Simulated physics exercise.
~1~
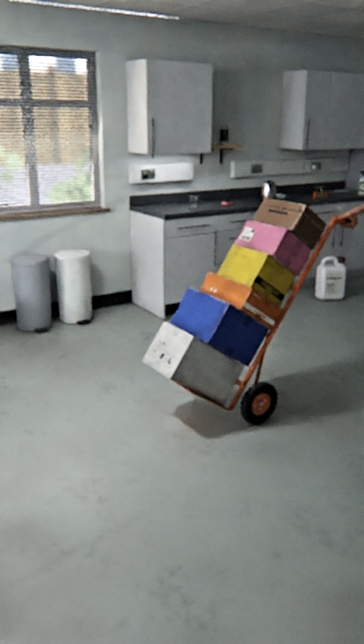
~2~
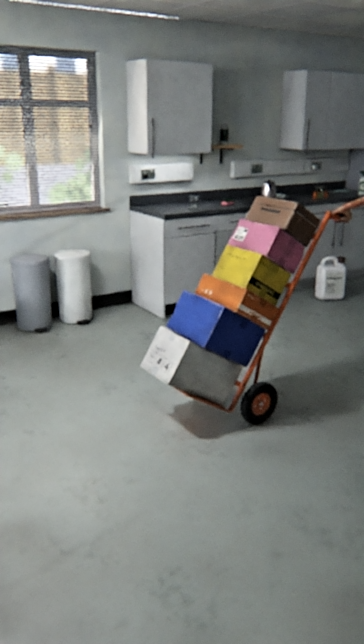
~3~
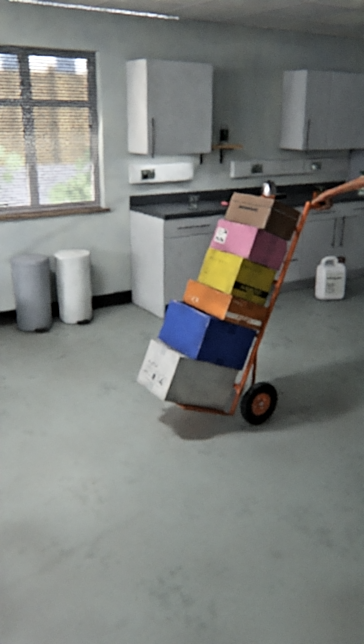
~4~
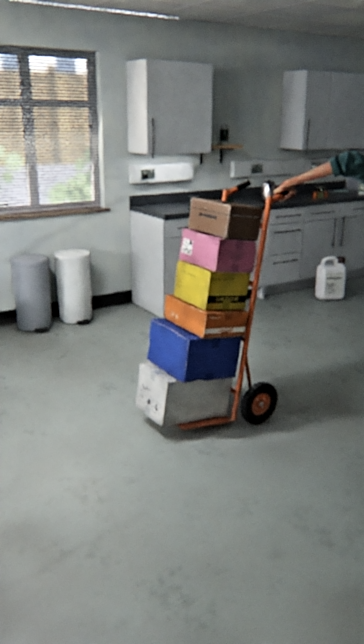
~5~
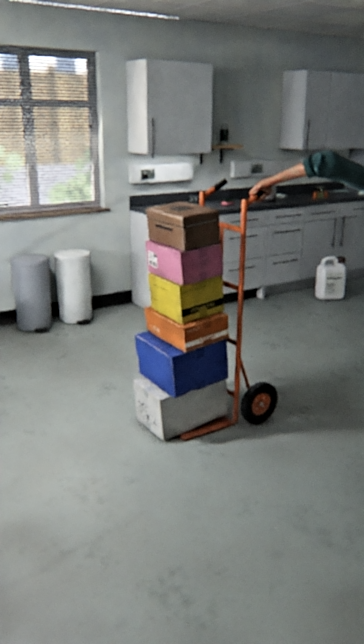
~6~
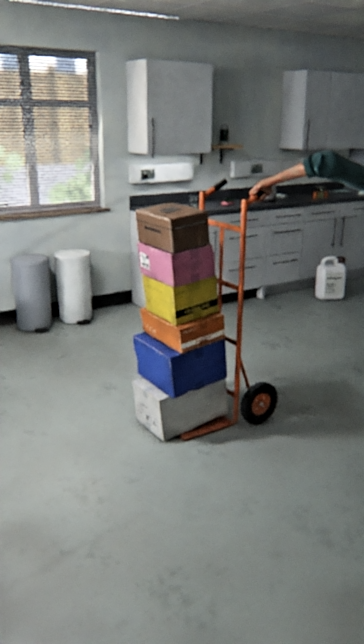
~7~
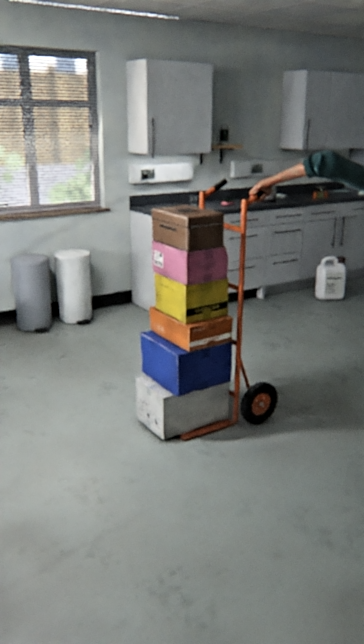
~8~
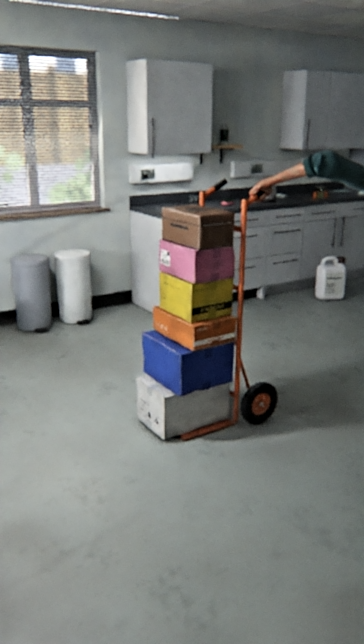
In this clip, a tilted orange hand truck stacked with six boxes is swung upright by a person's outstretched arm; the upper boxes lean left away from the frame, then rock back to the right, and the whole stack ends standing on the plate.
